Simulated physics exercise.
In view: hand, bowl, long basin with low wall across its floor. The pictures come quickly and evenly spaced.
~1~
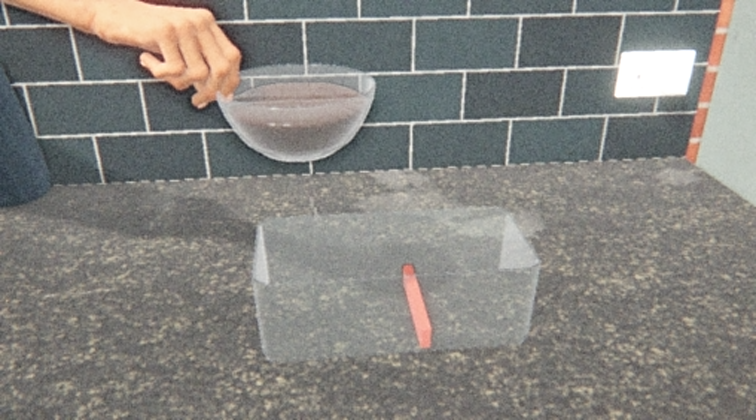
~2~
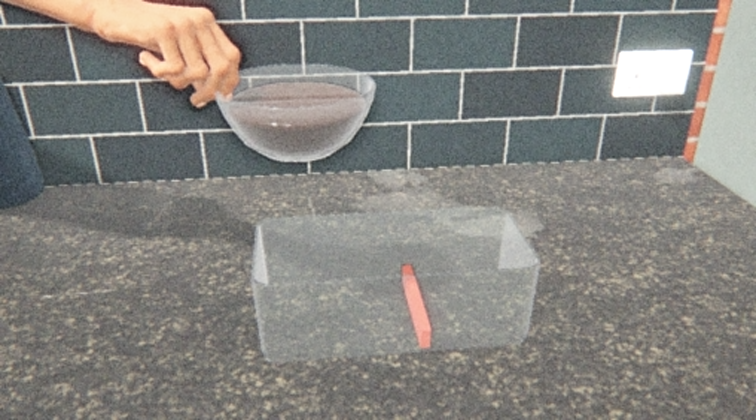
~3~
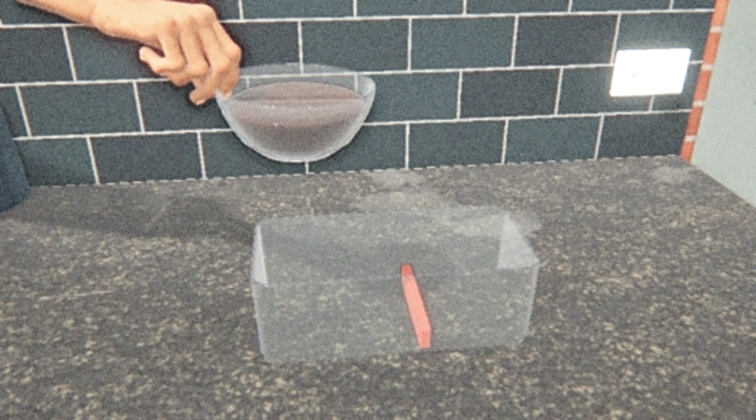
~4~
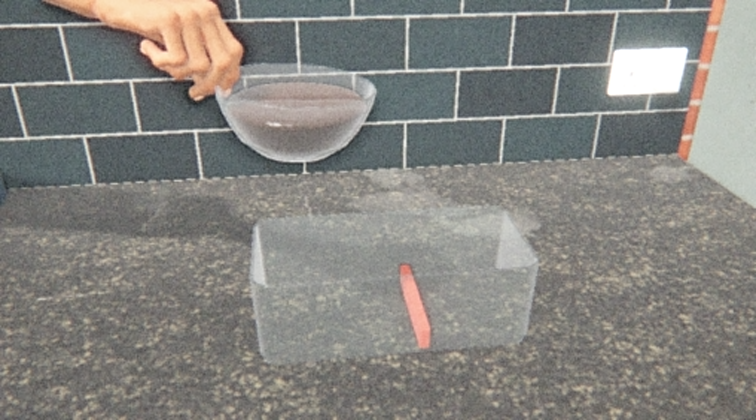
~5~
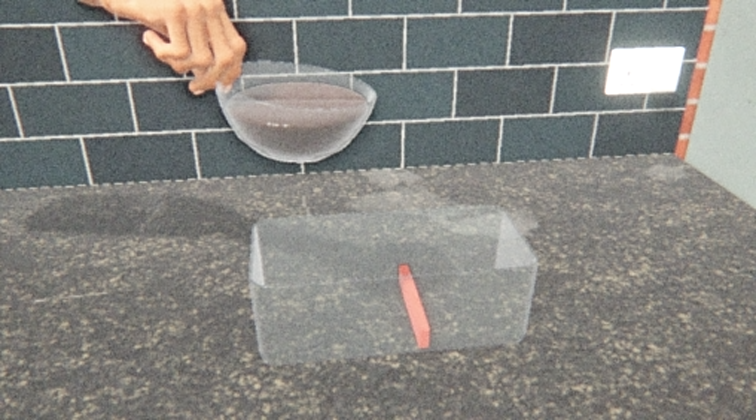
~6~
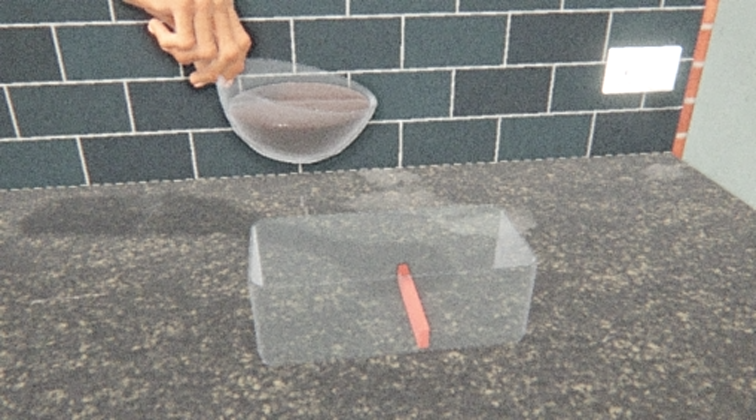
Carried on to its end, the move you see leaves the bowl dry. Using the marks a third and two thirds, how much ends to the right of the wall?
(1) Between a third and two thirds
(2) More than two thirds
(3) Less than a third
1, between a third and two thirds.
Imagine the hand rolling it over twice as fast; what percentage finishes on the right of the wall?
About 50 in a hundred.
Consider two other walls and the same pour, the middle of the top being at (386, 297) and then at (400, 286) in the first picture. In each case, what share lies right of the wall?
My guess is some 80 percent the first time and some 80 percent the second.
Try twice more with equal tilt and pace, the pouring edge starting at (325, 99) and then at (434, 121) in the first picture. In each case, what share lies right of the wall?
10 % and 80 %.
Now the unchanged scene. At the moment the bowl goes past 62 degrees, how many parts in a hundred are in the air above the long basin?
Around 35 in a hundred, more or less.
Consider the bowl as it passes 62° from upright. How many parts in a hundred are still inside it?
Some 45 per cent has not yet come out.
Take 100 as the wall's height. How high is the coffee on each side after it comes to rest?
Left part: 40 per cent; right part: 80.
A moment on, the bowl is tipped part way and 43 per cent is still to pour, 4 is left of the wall and 17 right of it.
Next, the bowl is tipped on its side and 1 per cent is still to pour, 26 is left of the wall and 66 right of it.
Then the bowl is tipped right over and 0 per cent is still to pour, 39 is left of the wall and 60 right of it.
Later the bowl is tipped right over and 0 per cent is still to pour, 40 is left of the wall and 60 right of it.
At rest 40 per cent lies left of the wall, 59 right of it and 1 outside.
